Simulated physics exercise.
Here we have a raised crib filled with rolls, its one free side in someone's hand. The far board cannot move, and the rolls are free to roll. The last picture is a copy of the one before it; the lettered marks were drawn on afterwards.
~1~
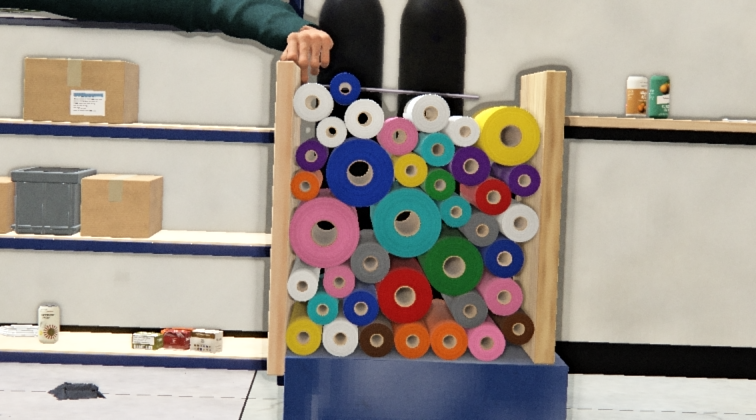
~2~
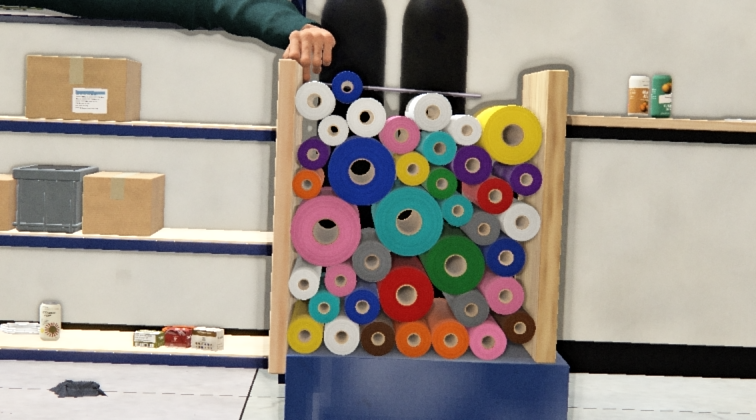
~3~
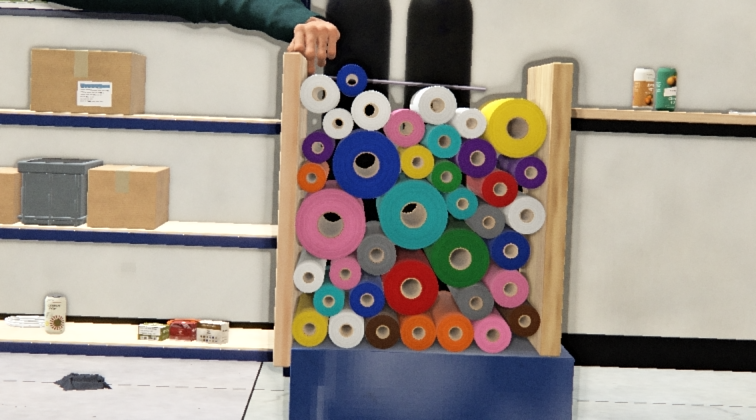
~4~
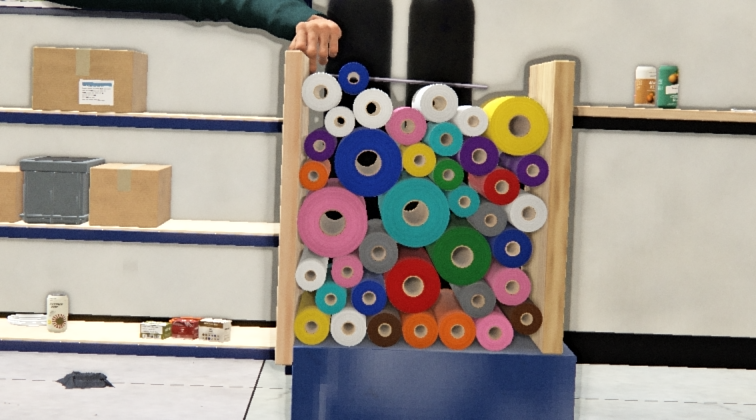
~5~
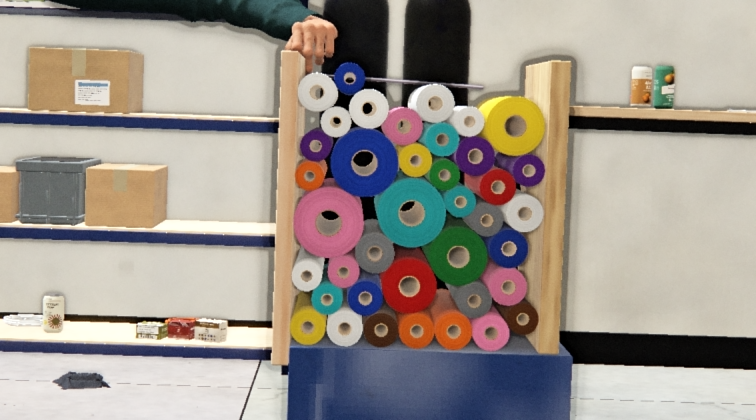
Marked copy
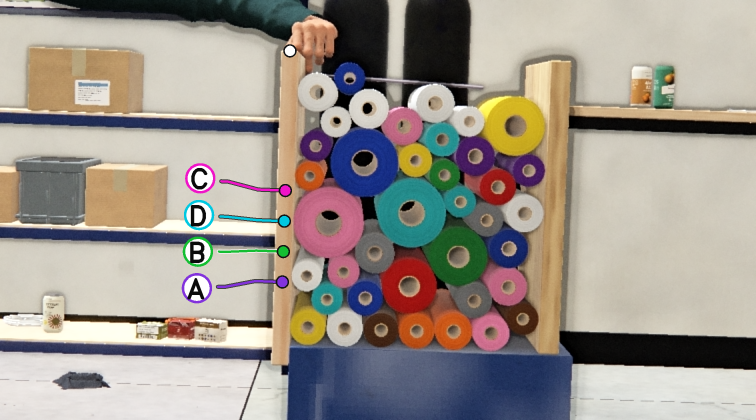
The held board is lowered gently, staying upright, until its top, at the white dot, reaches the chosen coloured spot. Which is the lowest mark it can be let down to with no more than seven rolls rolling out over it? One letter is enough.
Mark B is as low as it can go.
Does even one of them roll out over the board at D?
At D: Yes.
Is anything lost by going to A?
Yes, at A.
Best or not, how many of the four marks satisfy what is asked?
The number is three.
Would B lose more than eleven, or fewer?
It loses fewer than eleven.
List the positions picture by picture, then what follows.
A pink roll (339, 282); a grey roll (370, 263); an orange roll (305, 186), in the first frame.
An orange roll (307, 185); a red roll (495, 196), in the second frame.
A purple roll (531, 173); a yellow roll (517, 128), in the third frame.
Side board (294, 200); a yellow roll (311, 327), in the fourth frame.
A pink roll (491, 333); a pink roll (344, 272); a grey roll (375, 253), in the fifth frame.
On the copy, A at (283, 282); B at (284, 252); C at (286, 191); D at (285, 221); the white dot at (290, 51).
On B. First, top of the board (296, 140).
Then, top of the board (292, 238).
Finally, top of the board (292, 251), six out over the board.
By contrast, A more than seven out over the board; C two out over the board; D five out over the board.
